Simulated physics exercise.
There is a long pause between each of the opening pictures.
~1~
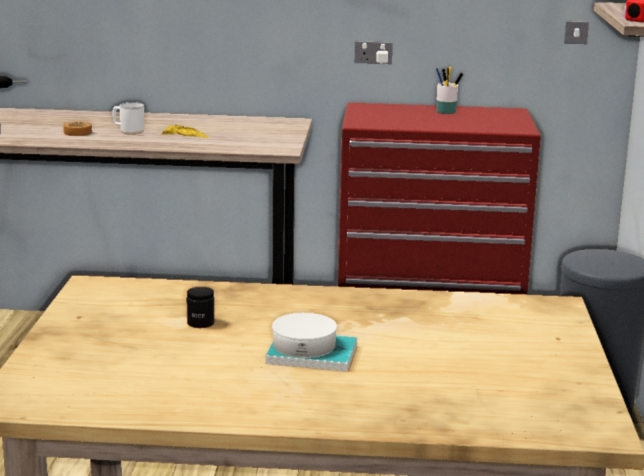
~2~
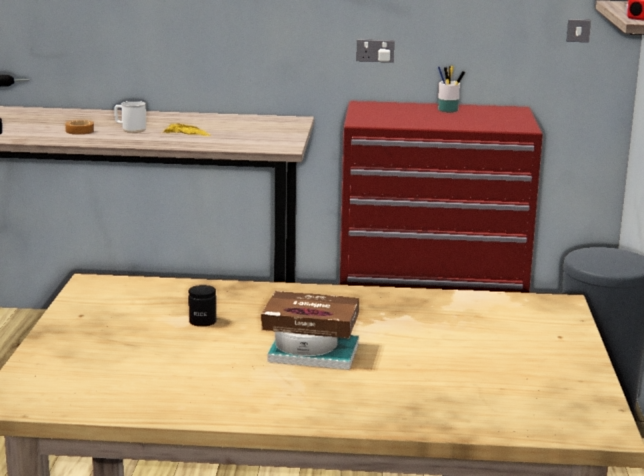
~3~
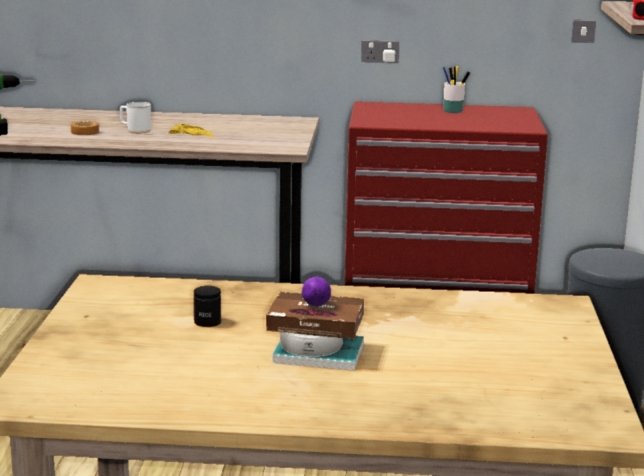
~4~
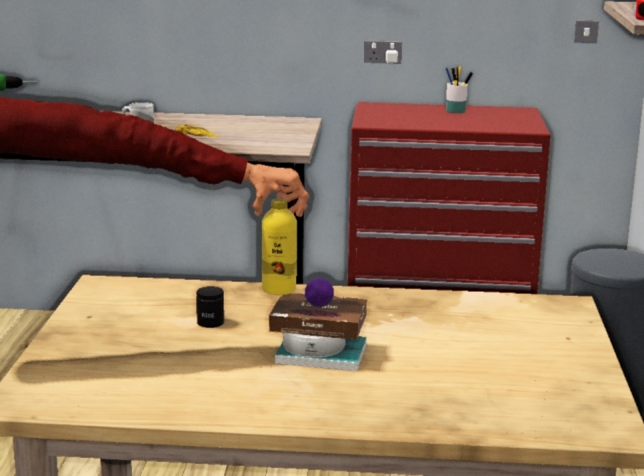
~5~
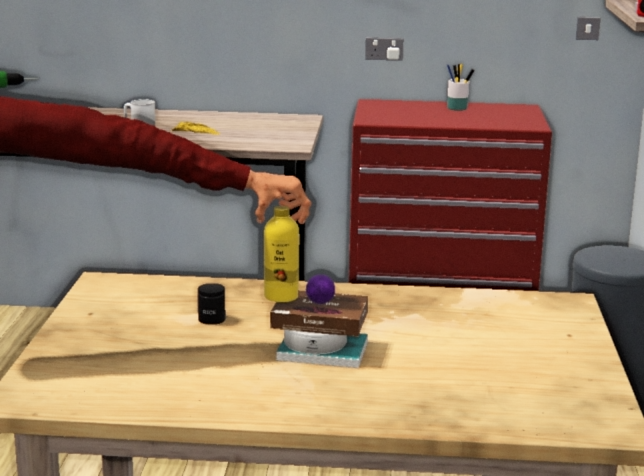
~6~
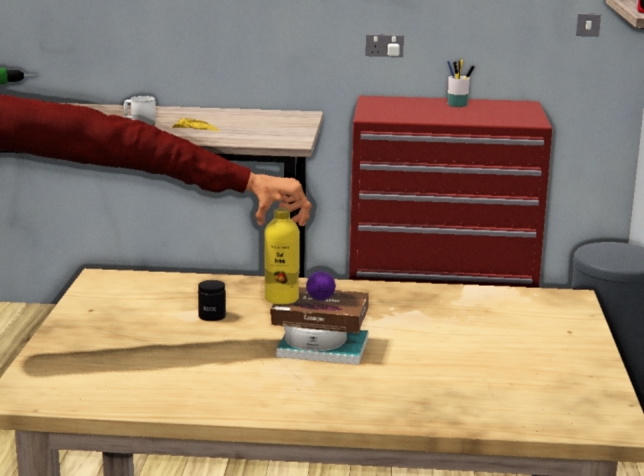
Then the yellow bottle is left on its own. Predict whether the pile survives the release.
It survives.
Then, 0.20 s past the last view, nothing moves.
Then, 0.60 s past the last view, yellow bottle resting near (281, 256).
Finally, all 6 still in place. Final places as the last picture's camera would see them, yellow bottle near (281, 255). The pile keeps its balance.
